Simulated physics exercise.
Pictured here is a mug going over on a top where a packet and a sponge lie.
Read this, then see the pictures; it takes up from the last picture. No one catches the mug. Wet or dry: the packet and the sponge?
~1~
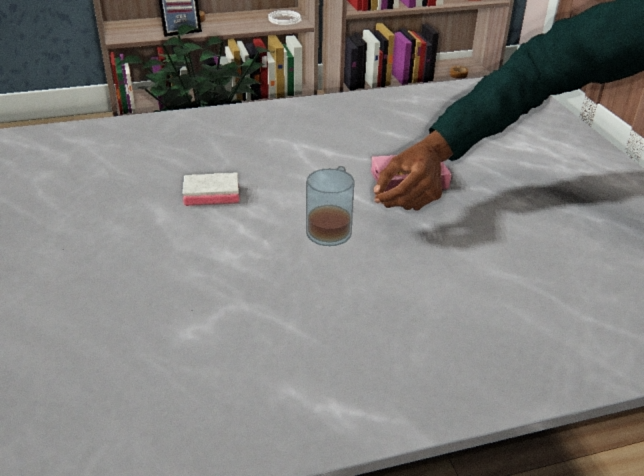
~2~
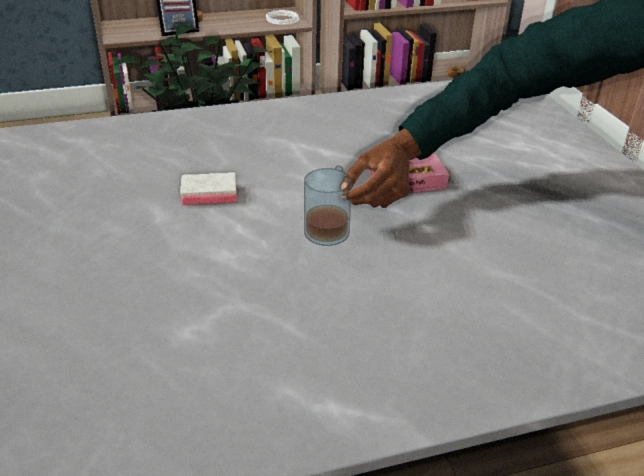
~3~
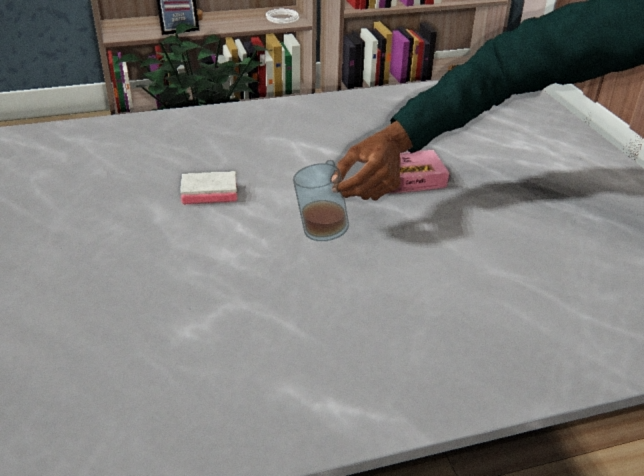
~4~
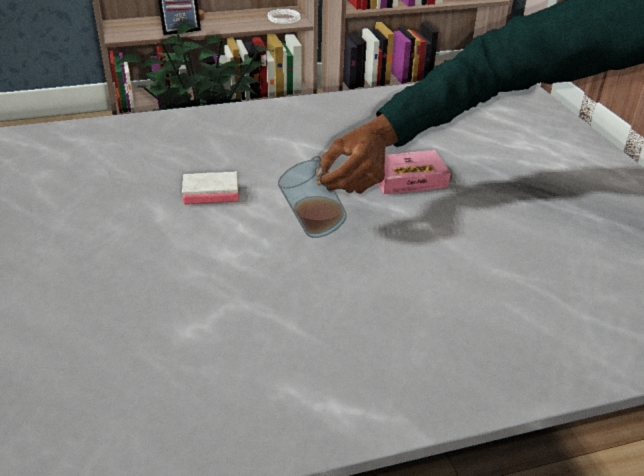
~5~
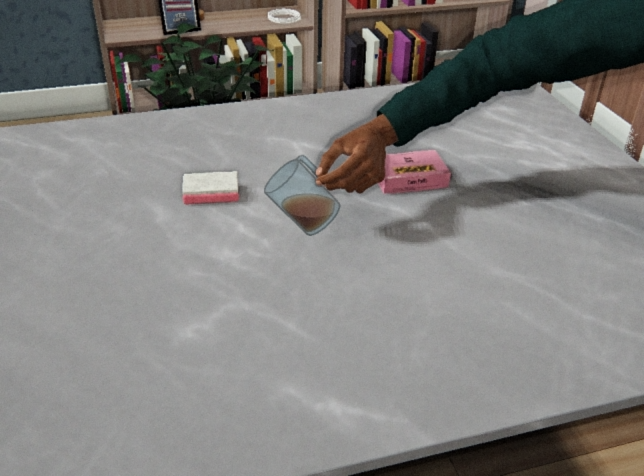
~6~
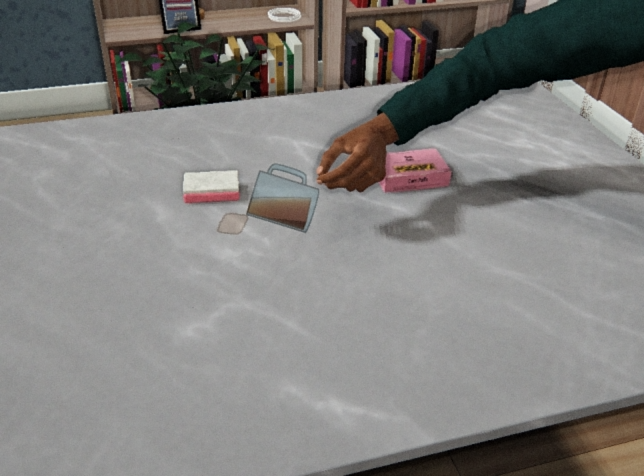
At the end, the packet stays clear of it I'd say; the sponge gets caught in it I'd say.
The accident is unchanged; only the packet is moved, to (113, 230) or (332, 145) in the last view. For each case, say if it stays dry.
Try one: It gets hit. Try two: It stays clear.
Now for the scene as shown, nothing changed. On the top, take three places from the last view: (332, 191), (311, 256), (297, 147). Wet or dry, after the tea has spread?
Checking each in turn gives out of the spill, out of the spill and out of the spill.
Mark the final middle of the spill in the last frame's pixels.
(104, 217).
Soon after, the puddle covers about as much as a plate; the packet is dry; the sponge is wet.
In the end, the puddle covers about as much as a plate; the packet is dry; the sponge is wet.
